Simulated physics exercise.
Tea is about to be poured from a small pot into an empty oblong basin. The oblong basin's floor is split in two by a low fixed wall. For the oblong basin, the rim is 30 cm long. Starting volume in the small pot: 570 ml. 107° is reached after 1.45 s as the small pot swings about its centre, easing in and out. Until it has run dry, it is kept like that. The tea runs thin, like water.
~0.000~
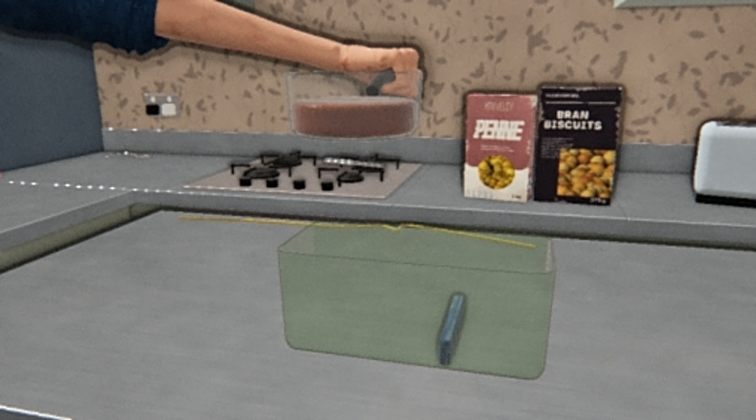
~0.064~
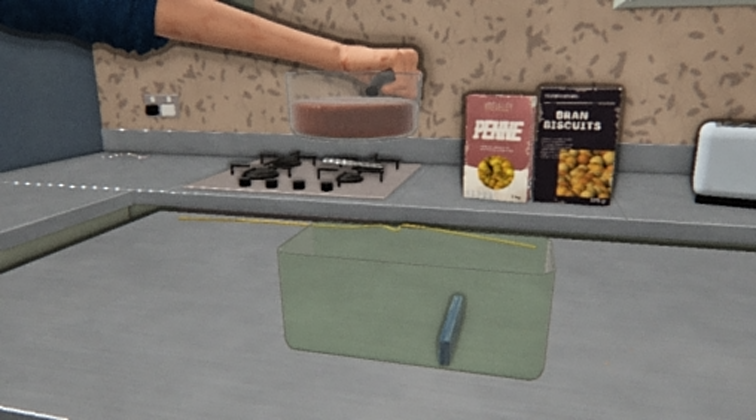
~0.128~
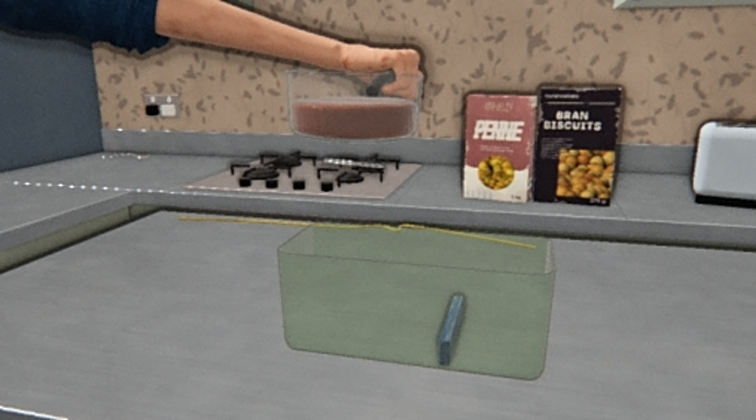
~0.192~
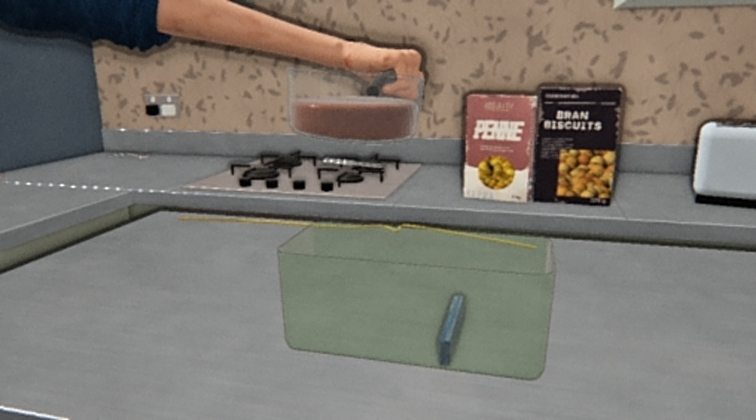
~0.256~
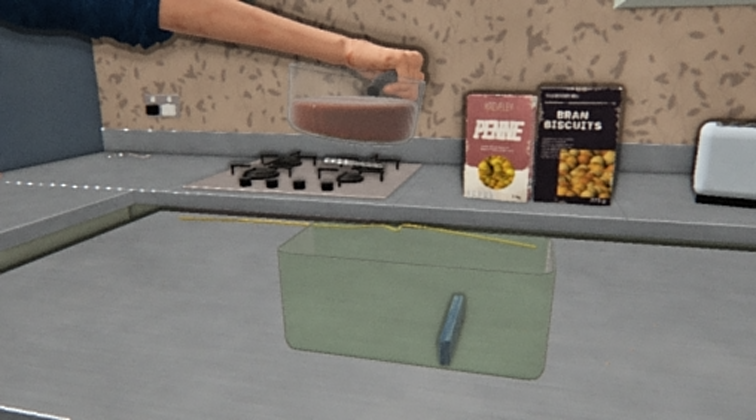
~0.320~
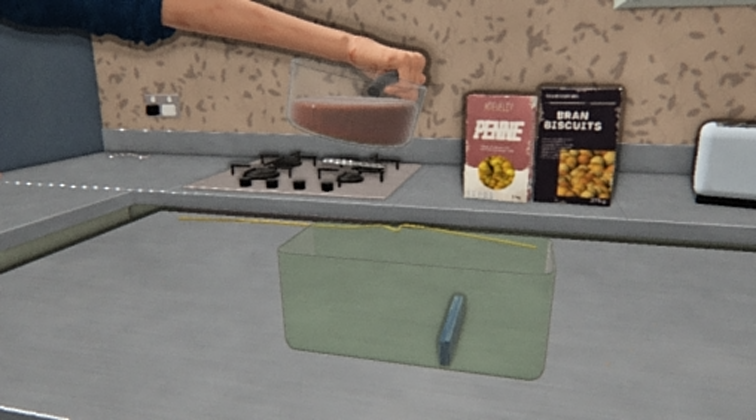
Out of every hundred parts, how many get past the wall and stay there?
About 59 out of 100.
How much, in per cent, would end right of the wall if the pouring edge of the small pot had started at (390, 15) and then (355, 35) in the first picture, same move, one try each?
45 then 10 %.
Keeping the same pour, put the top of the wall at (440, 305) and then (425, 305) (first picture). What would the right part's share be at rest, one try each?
In order, 75 and 85 per cent.
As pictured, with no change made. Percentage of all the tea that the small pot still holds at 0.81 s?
I'd estimate some 62 % remains.
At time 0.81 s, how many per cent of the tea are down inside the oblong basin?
Around 8%.
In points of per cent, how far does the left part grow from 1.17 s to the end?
Roughly 20 in a hundred.
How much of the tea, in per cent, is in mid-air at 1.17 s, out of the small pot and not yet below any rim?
Around 12 percent of it is airborne.
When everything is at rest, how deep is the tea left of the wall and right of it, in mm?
Depths at rest: Left around 10 mm, right around 26 mm.
After 0.81 s the tilt is 63° and 61 per cent is still to pour, 2 is left of the wall and 5 right of it.
After 1.17 s the tilt is 97° and 11 per cent is still to pour, 19 is left of the wall and 58 right of it.
After 1.54 s the tilt is 107° and 0 per cent is still to pour, 40 is left of the wall and 58 right of it.
After 1.95 s the tilt is 107° and 0 per cent is still to pour, 40 is left of the wall and 59 right of it.
In the end 40 per cent lies left of the wall, 59 right of it and 1 outside.
